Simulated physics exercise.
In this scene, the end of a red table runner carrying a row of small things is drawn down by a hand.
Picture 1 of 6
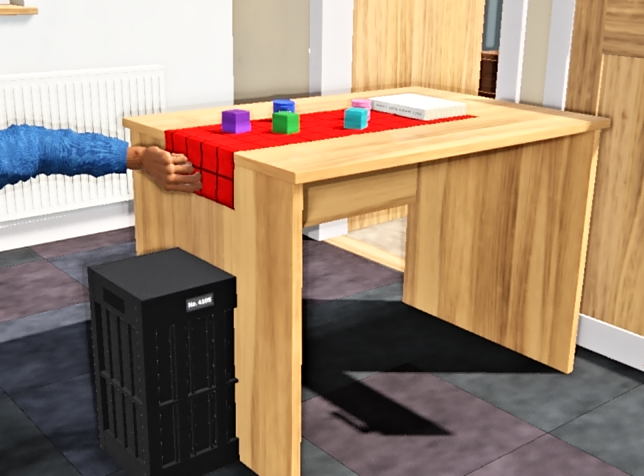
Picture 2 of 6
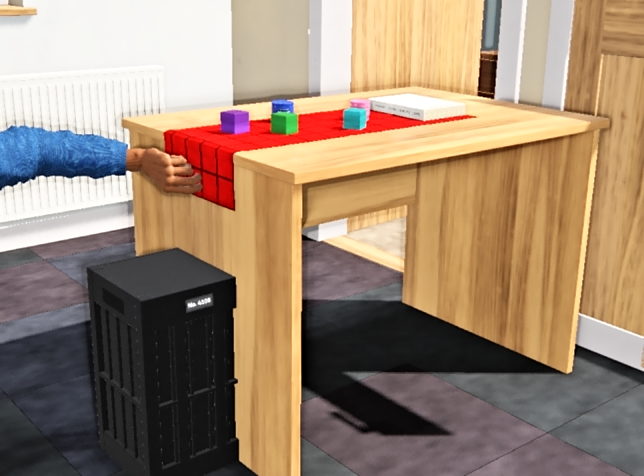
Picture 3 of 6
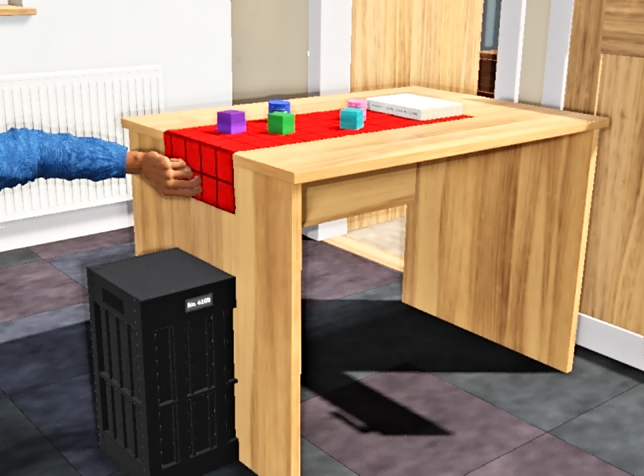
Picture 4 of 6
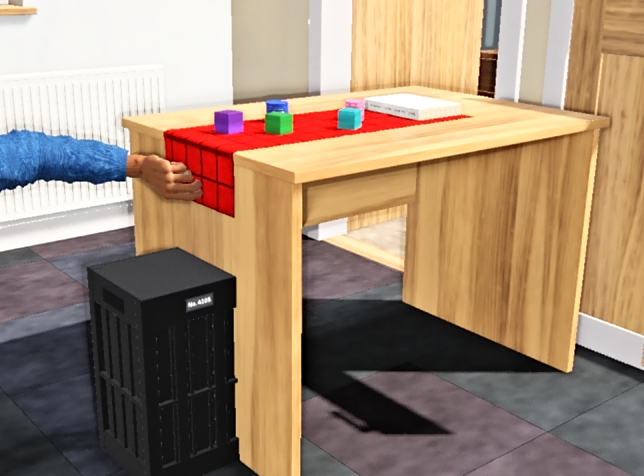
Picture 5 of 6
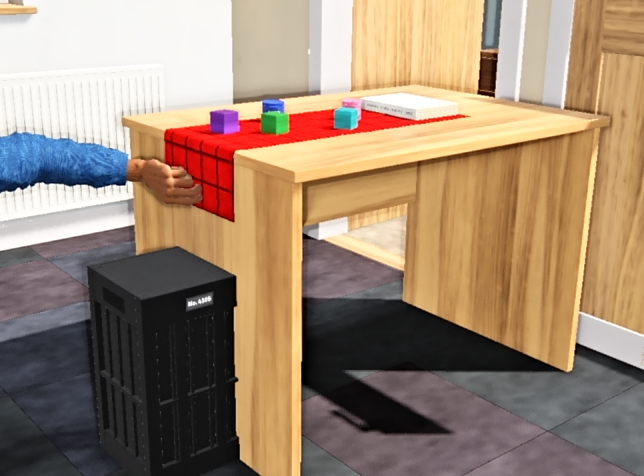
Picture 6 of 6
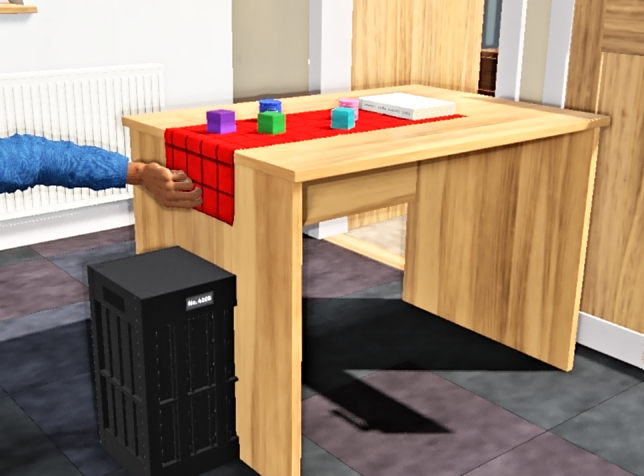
In this clip, a hand in a blue sleeve grips the hanging end of a red cloth on a wooden table and draws it slowly downward, and the small coloured blocks and white item on the cloth shift slightly left.
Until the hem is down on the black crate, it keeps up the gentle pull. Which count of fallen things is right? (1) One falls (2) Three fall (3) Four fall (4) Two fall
Option 1: One falls.
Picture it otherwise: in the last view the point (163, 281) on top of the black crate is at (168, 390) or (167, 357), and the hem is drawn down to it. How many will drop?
Counting them gives 4 and 3.
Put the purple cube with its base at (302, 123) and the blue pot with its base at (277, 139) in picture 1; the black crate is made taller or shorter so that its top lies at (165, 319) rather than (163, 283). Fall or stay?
Outcome: Purple cube keeps its perch; blue pot is gone.
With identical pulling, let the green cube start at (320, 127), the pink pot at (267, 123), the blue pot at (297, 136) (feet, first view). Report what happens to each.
The green cube will stay where it is, the pink pot will stay where it is, the blue pot will stay where it is.
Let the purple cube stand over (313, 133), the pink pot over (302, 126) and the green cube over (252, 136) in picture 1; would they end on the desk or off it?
I reckon the purple cube hangs on, the pink pot hangs on and the green cube takes a fall.
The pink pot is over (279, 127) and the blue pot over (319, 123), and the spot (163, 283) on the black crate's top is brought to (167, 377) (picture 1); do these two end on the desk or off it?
Outcome for the pink pot: It is lost. Outcome for the blue pot: It is lost.
Soon after, hem on the crate; purple cube gone.
In the end, hem on the crate; purple cube gone. It carries off one.
